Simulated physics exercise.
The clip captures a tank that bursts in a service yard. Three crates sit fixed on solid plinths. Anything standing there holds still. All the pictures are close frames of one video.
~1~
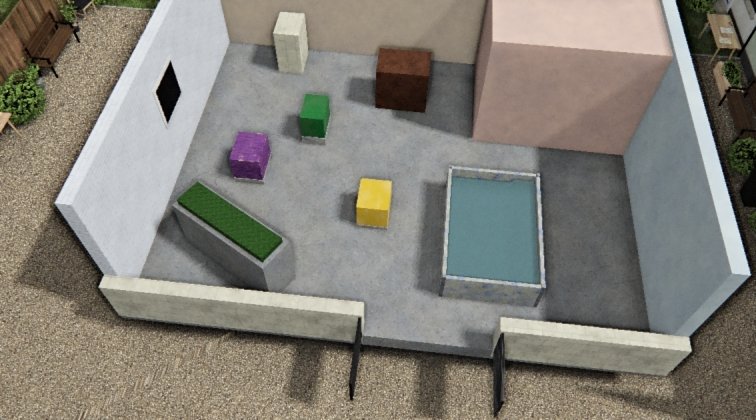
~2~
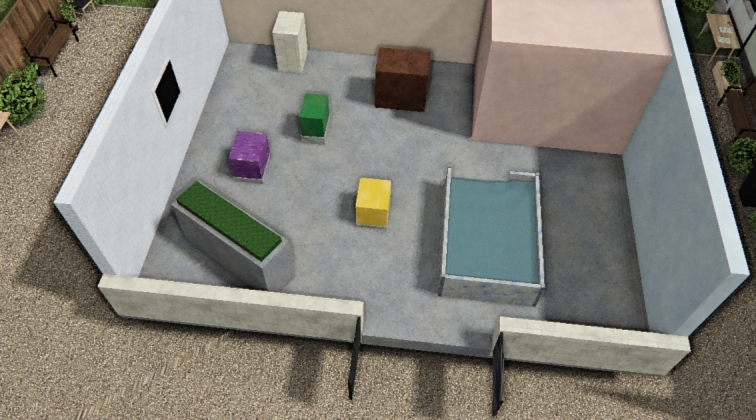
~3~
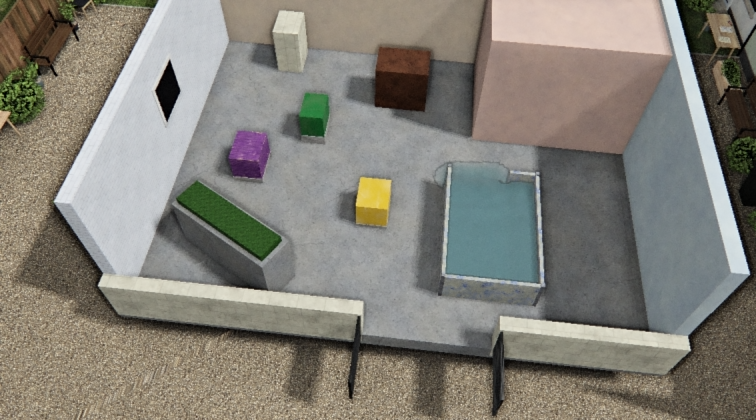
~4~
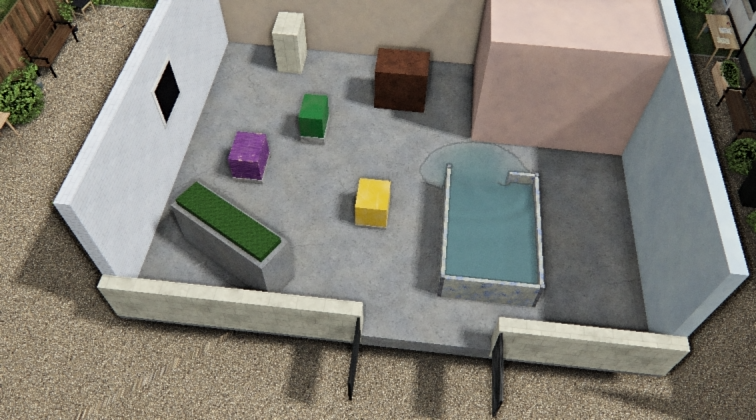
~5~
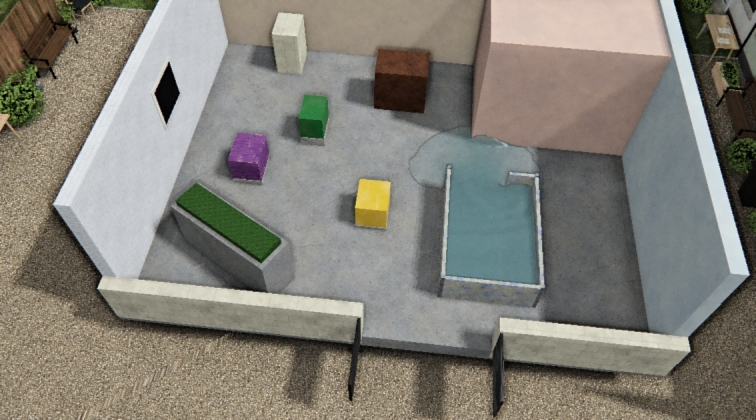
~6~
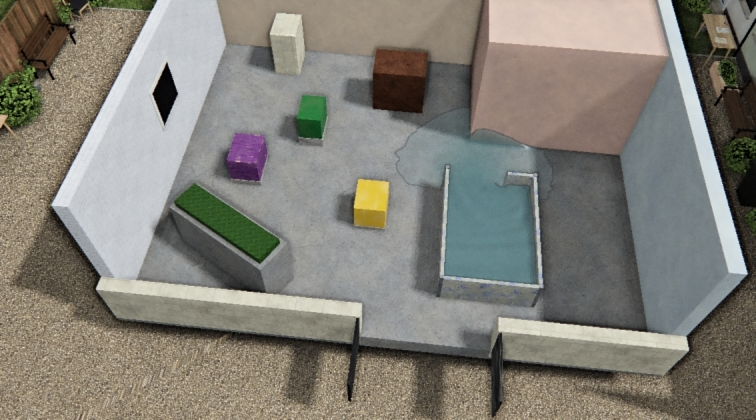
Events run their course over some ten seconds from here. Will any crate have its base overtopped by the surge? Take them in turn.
My prediction: The purple crate will be left dry. The yellow crate will be left dry. The green crate will be left dry.
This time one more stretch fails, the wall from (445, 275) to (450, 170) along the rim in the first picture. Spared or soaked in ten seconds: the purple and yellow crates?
In my view the purple crate gets reached, and the yellow crate gets reached.
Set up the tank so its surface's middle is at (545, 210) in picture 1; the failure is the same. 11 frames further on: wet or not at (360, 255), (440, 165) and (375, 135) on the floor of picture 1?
Taking the three spots in order: Bare, swamped, swamped.
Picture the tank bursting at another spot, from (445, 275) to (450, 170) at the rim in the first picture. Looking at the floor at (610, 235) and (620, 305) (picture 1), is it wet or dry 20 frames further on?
Untouched, untouched.
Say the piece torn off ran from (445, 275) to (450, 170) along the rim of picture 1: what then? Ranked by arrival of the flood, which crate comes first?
Answer: The one in yellow.
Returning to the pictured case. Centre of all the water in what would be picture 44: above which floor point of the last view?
The water's middle lies around (434, 177).
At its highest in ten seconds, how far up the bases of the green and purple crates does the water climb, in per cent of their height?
Around 70 % and 40 %.
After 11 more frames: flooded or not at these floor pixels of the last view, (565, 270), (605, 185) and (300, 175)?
Result by point, in sequence: Unwetted, then waterlogged, then unwetted.
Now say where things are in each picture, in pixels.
In the first picture, still water in the water tank at (493, 225).
In the second picture, the front is at a hidden place, out from the gap on the water tank's far side.
In the third picture, water pours out on the water tank's far side and has run to (506, 171).
In the fourth picture, water pours out on the water tank's far side and has run to (493, 147).
In the fifth picture, water pours out on the water tank's far side and has run to (463, 130).
In the sixth picture, water pours out on the water tank's far side and has run to (459, 111).
A moment on, water covers 15 % of the floor; the purple crate not reached, the yellow crate not reached, the green crate not reached.
Next, water covers 25 % of the floor; the purple crate not reached, the yellow crate not reached, the green crate water round its plinth.
Then, water covers 45 % of the floor; the purple crate not reached, the yellow crate not reached, the green crate water round its plinth.
Later, water covers 65 % of the floor; the purple crate not reached, the yellow crate water round its plinth, the green crate water round its plinth.
In the end, water covers 95 % of the floor; the purple crate stayed above the water, the yellow crate stayed above the water, the green crate stayed above the water.
